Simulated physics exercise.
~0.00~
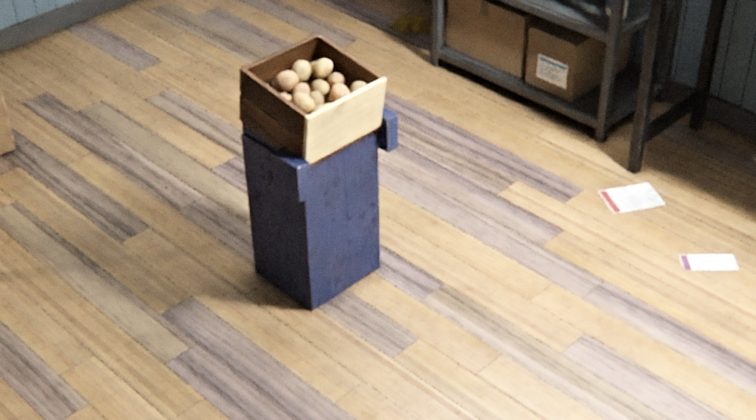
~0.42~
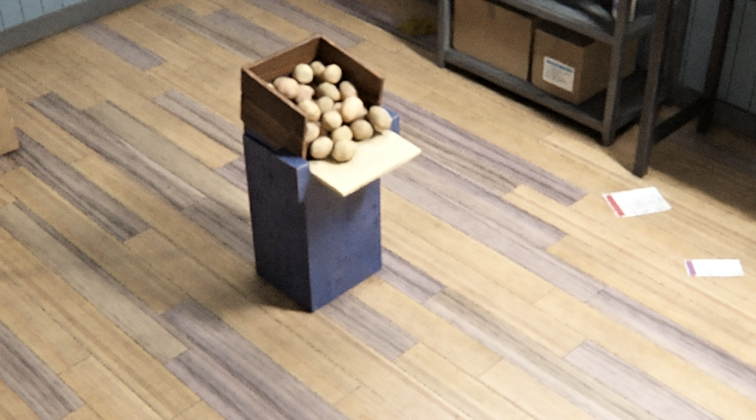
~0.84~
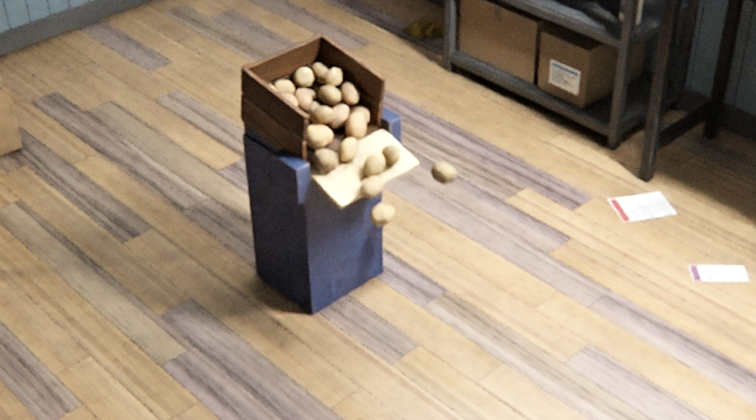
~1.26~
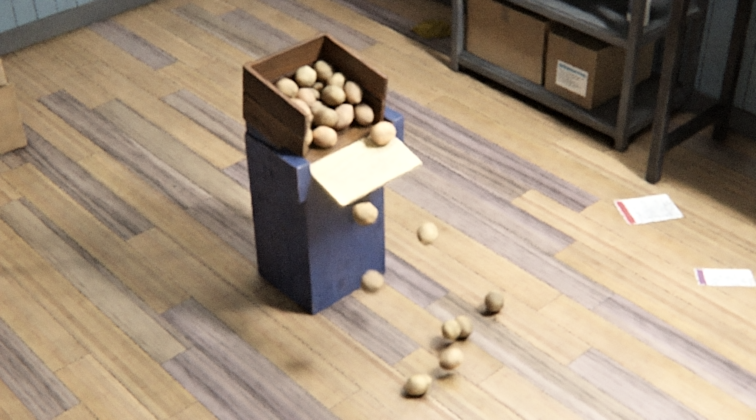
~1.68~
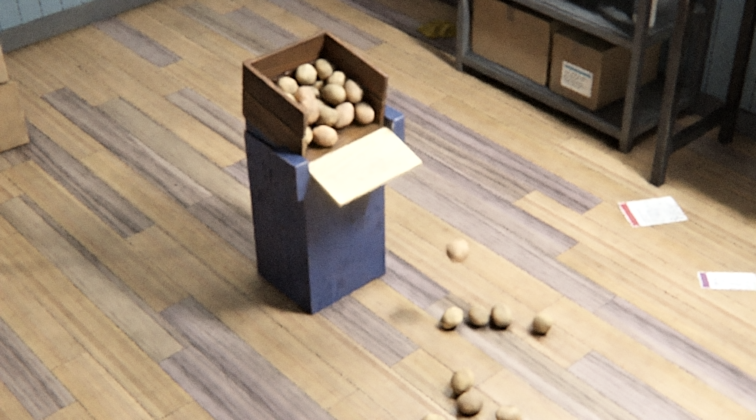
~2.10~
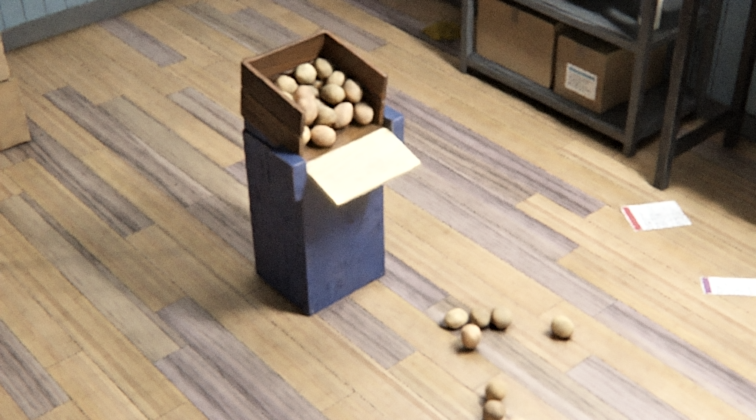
Wooden chute of potatoes on a blue stand, its pale flap dropping open, some potatoes spilling onto floorboards, most staying inside.
